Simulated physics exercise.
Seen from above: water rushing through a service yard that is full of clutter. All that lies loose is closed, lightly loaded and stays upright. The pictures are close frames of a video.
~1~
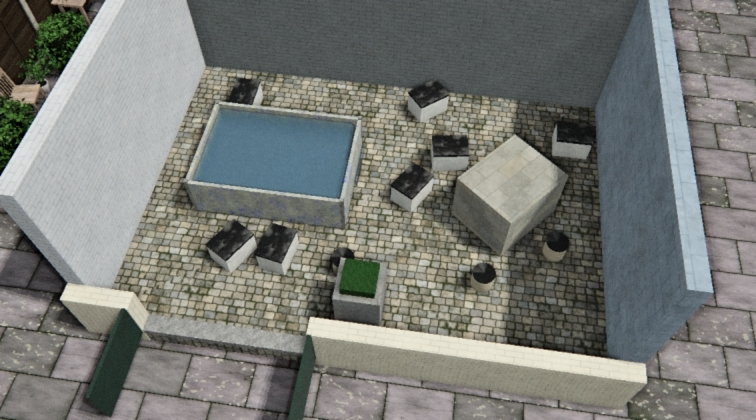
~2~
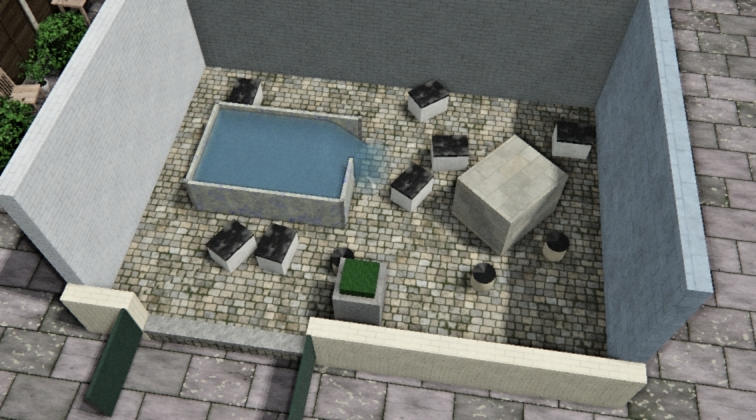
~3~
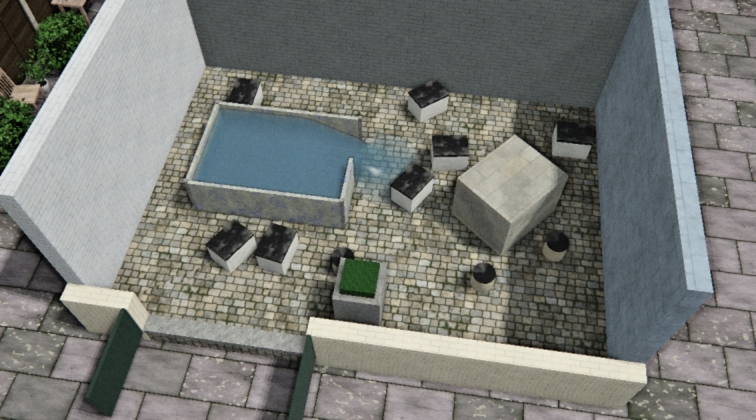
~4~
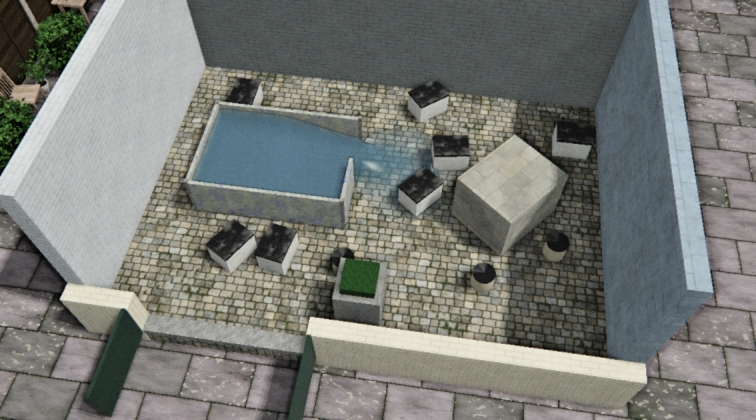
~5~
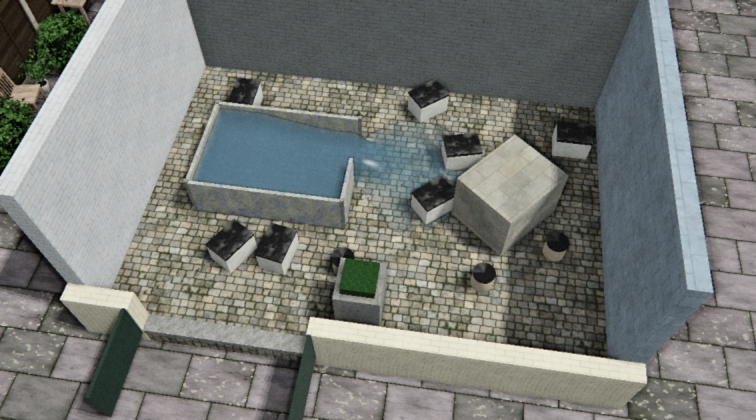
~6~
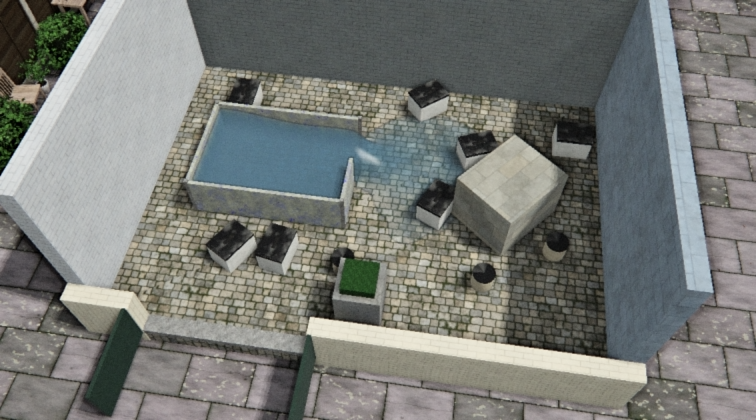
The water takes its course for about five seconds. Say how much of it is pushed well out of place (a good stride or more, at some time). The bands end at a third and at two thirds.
That comes to between one and two thirds.
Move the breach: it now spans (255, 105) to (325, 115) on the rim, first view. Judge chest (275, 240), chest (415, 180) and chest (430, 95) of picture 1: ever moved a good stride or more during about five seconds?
As listed: No, less than that, moved that far.
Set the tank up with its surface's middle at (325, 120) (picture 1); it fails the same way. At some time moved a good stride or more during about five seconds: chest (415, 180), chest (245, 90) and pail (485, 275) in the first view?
As listed: Under that, less than that, under that.
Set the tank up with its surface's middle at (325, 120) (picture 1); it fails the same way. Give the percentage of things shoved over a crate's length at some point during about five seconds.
Close to 40 %.
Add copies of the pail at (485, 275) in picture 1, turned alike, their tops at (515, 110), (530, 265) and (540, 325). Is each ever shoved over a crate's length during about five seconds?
One after the other: Swept aside, yes, pushed that far.
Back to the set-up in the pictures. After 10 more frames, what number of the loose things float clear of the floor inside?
I count 3.
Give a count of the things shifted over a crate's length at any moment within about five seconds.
It comes to 6.
A moment on, 2 of 10 are well off their spots; 0 afloat.
Next, 2 of 10 are well off their spots; 3 afloat.
Later, 5 of 10 are well off their spots; 5 afloat.
In the end, 6 of 10 are well off their spots, and 6 have been at some point; 5 afloat.
